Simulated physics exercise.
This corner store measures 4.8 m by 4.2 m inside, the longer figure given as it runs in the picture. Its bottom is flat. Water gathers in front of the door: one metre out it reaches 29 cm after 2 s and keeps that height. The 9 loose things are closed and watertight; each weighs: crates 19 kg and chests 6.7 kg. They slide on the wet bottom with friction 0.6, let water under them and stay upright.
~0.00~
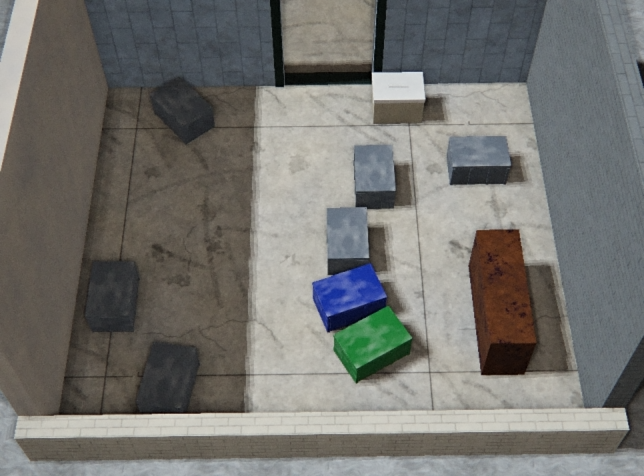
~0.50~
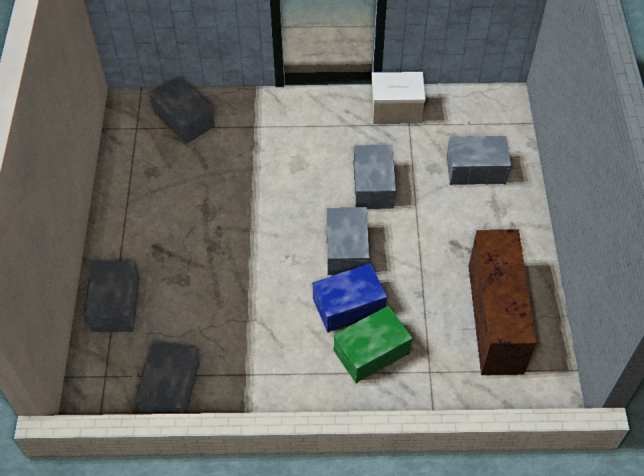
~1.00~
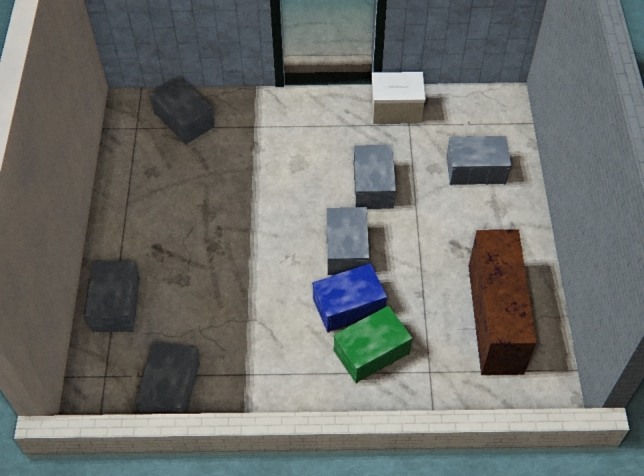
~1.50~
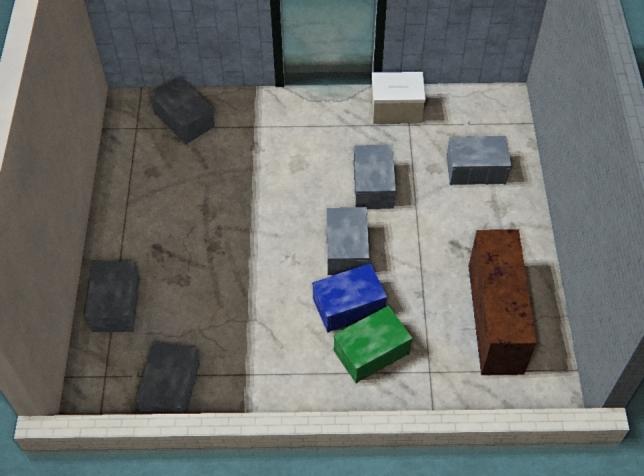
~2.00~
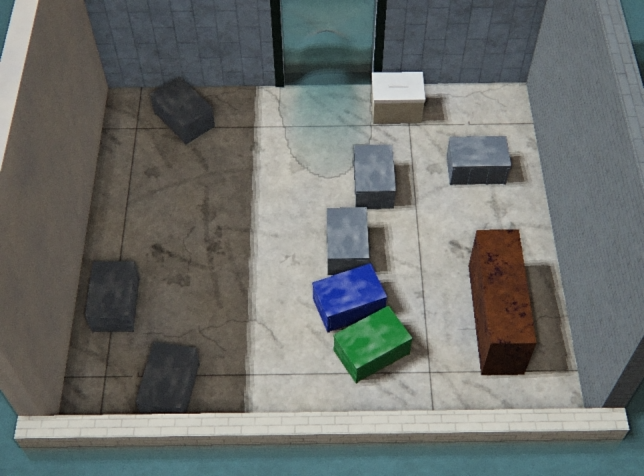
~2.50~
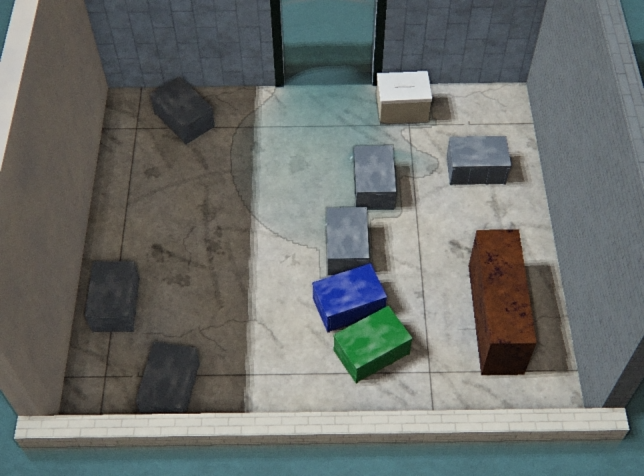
At first, a walled room with an open doorway at the back holds scattered grey, blue, green, white and rust-brown blocks on a dry floor, while water rises outside. Then water enters through the doorway and spreads across the floor around the nearest grey block, and the white block shifts slightly.
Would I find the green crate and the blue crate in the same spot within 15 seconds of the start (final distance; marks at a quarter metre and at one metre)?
The green crate ends far away, the blue crate ends far away.
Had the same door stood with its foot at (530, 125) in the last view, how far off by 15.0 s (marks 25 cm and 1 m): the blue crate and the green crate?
Then the blue crate ends far away, the green crate ends far away.
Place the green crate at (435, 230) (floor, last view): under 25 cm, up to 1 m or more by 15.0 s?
It ends far away.
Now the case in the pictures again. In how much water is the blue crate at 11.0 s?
Roughly 15 cm.
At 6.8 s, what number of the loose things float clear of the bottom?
At that moment 4.
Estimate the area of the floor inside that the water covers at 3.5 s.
Roughly 10.5 m2.
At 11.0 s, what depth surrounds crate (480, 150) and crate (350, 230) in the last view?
Roughly 8 and 14 cm.
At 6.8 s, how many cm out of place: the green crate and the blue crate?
About 30 and 50 cm.
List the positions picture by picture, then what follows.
The first picture shows the green crate at (373, 337) rests on the ground; the blue crate at (349, 290), on the bottom; water covers 0.0 m2; 0 of 9 have shifted.
The second picture shows the green crate at (373, 337), on the bottom; the blue crate at (349, 290) rests on the ground; 0.0 m2 under water; 0 of 9 have shifted.
The third picture shows the green crate at (373, 337) rests on the ground; the blue crate at (349, 290), on the bottom; 0.0 m2 under water; 0 of 9 have shifted.
The fourth picture shows the green crate at (373, 337), on the bottom; the blue crate at (349, 290) rests on the ground; water covers 0.1 m2; 0 of 9 have shifted.
The fifth picture shows the green crate at (373, 337) rests on the ground; the blue crate at (349, 290) rests on the ground; 1.0 m2 under water; 0 of 9 have shifted.
The sixth picture shows the green crate at (373, 337), on the bottom; the blue crate at (349, 290) rests on the ground; water covers 3.0 m2; 1 of 9 have shifted.
After 3.5 s the green crate is near (373, 337), 0.0 m from its start, aground; the blue crate is near (350, 293), 0.0 m from its start, aground; 0 afloat.
After 6.8 s the green crate is near (349, 357), 0.3 m from its start, afloat; the blue crate is near (315, 323), 0.5 m from its start, aground; 4 afloat.
After 11.0 s the green crate is near (217, 352), 1.4 m from its start, afloat; the blue crate is near (135, 373), 2.1 m from its start, afloat; 8 afloat.
After 15.0 s the green crate is near (152, 255), 2.2 m from its start, afloat; the blue crate is near (189, 334), 1.5 m from its start, afloat; 9 afloat.
